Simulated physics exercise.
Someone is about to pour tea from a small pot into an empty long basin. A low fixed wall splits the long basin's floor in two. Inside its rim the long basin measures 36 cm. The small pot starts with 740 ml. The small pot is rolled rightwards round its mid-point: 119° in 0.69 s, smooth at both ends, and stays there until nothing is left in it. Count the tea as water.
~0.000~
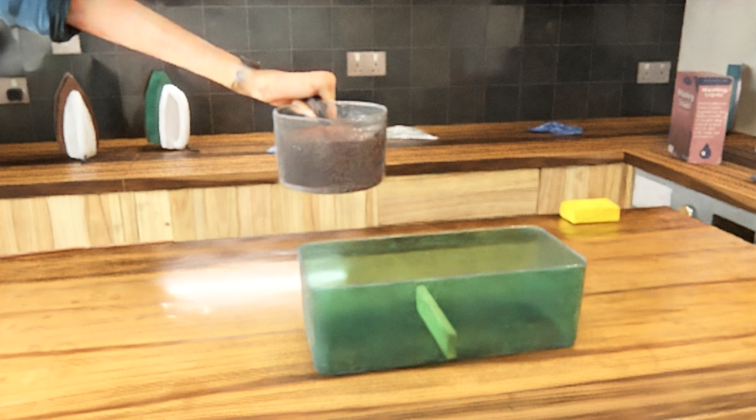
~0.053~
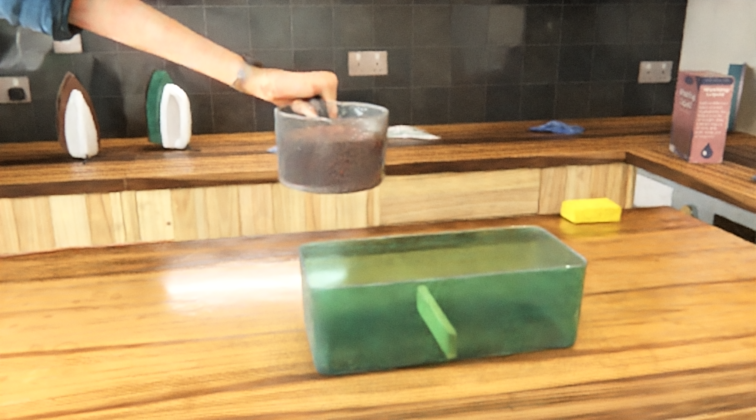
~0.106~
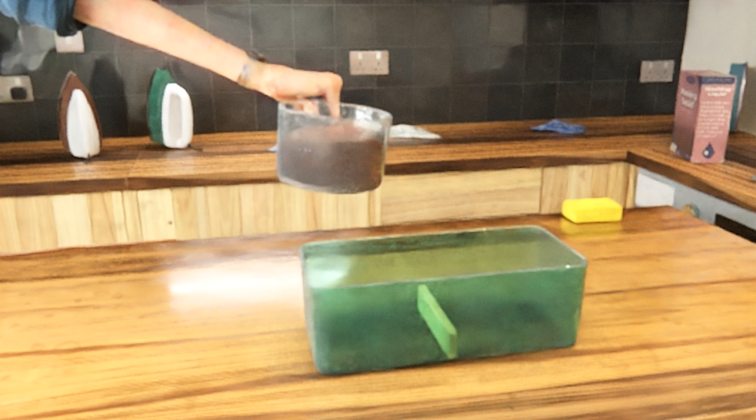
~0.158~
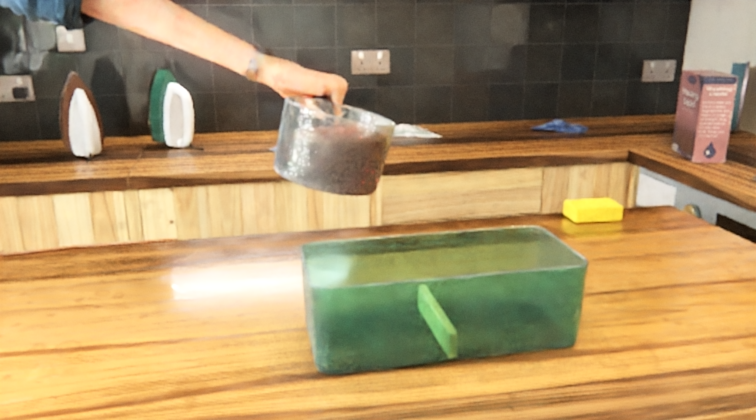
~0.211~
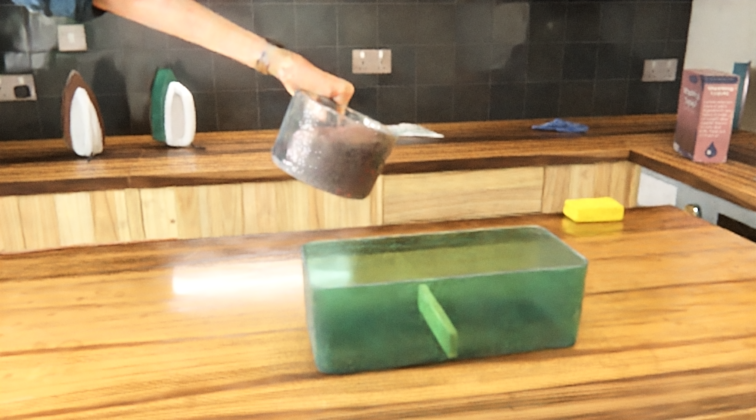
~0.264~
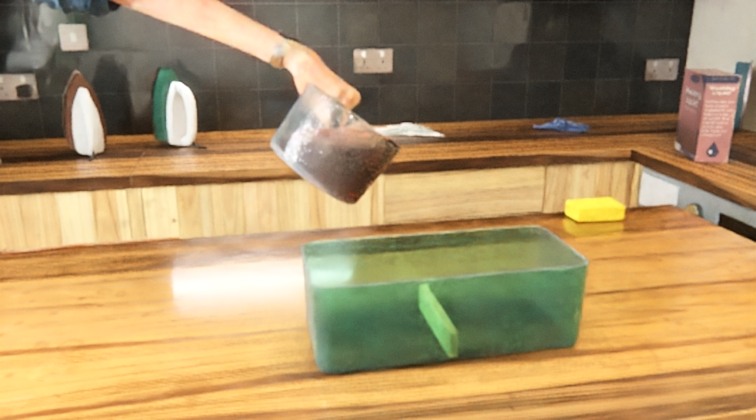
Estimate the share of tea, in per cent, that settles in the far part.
Roughly 31 per cent is past the wall.
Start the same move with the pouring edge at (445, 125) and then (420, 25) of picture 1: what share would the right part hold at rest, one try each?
In turn about 90 and 80 per cent.
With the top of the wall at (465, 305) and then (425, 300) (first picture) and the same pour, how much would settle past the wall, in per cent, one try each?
In turn about 10 and 45 per cent.
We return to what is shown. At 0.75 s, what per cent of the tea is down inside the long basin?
Near 88 in a hundred.
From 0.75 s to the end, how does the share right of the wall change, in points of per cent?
The share moves up, by some 5 per cent.
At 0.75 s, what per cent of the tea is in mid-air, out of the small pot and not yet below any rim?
Some 8 per cent.
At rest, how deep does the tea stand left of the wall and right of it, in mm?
Left about 18 mm, right about 8 mm.
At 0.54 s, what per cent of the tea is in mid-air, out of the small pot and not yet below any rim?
Near 46 in a hundred.
By 0.54 s the tilt is 106° and 30 per cent is still to pour, 15 is left of the wall and 10 right of it.
By 0.75 s the tilt is 119° and 3 per cent is still to pour, 63 is left of the wall and 26 right of it.
By 0.96 s the tilt is 119° and 0 per cent is still to pour, 64 is left of the wall and 30 right of it.
By 1.19 s the tilt is 119° and 0 per cent is still to pour, 65 is left of the wall and 31 right of it.
At rest 65 per cent lies left of the wall, 31 right of it and 3 outside.
